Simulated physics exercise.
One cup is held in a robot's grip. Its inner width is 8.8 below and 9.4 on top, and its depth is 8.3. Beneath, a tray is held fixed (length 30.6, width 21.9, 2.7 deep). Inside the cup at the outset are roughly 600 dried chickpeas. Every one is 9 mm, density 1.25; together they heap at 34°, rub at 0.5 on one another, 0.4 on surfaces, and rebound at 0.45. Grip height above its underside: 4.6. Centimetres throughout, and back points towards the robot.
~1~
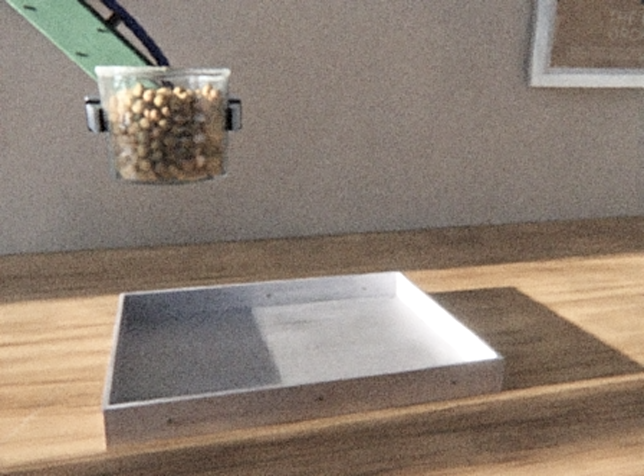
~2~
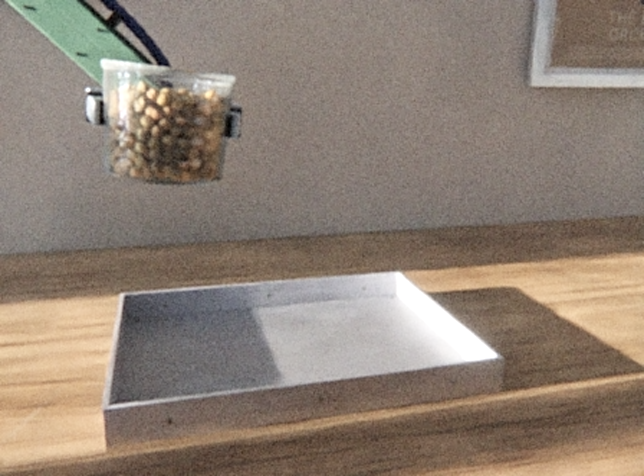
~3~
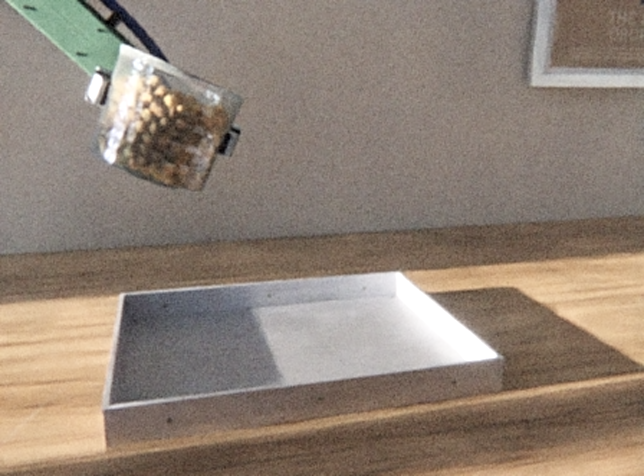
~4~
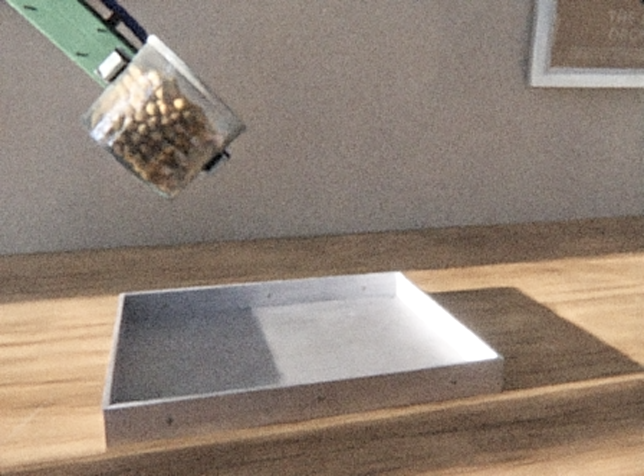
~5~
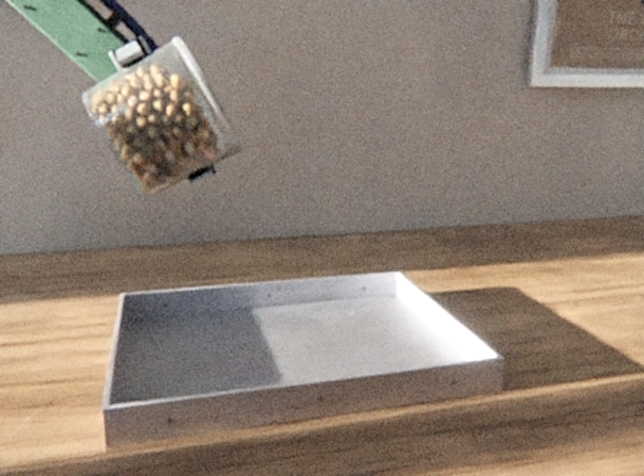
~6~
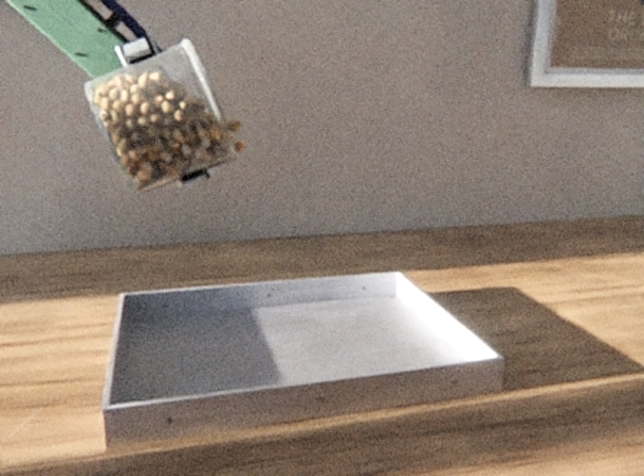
A clear cup of dried chickpeas tilts steeply rightward on a green robot arm above a white tray.
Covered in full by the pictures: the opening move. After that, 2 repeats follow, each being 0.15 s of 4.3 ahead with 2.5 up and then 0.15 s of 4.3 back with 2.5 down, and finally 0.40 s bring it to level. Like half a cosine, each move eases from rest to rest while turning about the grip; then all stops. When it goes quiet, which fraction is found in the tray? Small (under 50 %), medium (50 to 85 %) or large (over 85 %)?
Medium.
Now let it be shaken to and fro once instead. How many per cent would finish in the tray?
Roughly 45 percent.
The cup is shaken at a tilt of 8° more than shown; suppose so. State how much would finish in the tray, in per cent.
It would be near 80 per cent.
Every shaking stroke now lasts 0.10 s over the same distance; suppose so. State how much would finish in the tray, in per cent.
It would be some 90 %.
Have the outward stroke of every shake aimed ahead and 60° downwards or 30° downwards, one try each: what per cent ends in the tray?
Try one gives about 15 in a hundred, try two about 35 in a hundred.
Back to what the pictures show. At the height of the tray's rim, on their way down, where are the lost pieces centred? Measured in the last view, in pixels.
Centre: Roughly (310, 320).
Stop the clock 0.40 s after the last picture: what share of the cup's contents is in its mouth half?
About 45 percent.
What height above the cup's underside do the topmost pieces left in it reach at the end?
I'd put it at close to 6.0 centimetres.
Then, 0.40 s on, tilted 69° forward, highest piece 24 above the table; 352 in the cup, 219 in the tray, 32 in flight or on a rim.
Then, 0.80 s on, tilted 35° forward, highest piece 23 above the table; 380 in the tray, 217 in the cup, 3 on the table or floor, 3 in flight or on a rim.
Then, 1.20 s on, level, highest piece 24 above the table; 383 in the tray, 217 in the cup, 3 on the table or floor.
Then, 2.25 s on, level, highest piece 24 above the table; 383 in the tray, 217 in the cup, 3 on the table or floor.
In the end, 383 in the tray, 217 in the cup, 3 on the table or floor. That is 64 % in the tray.
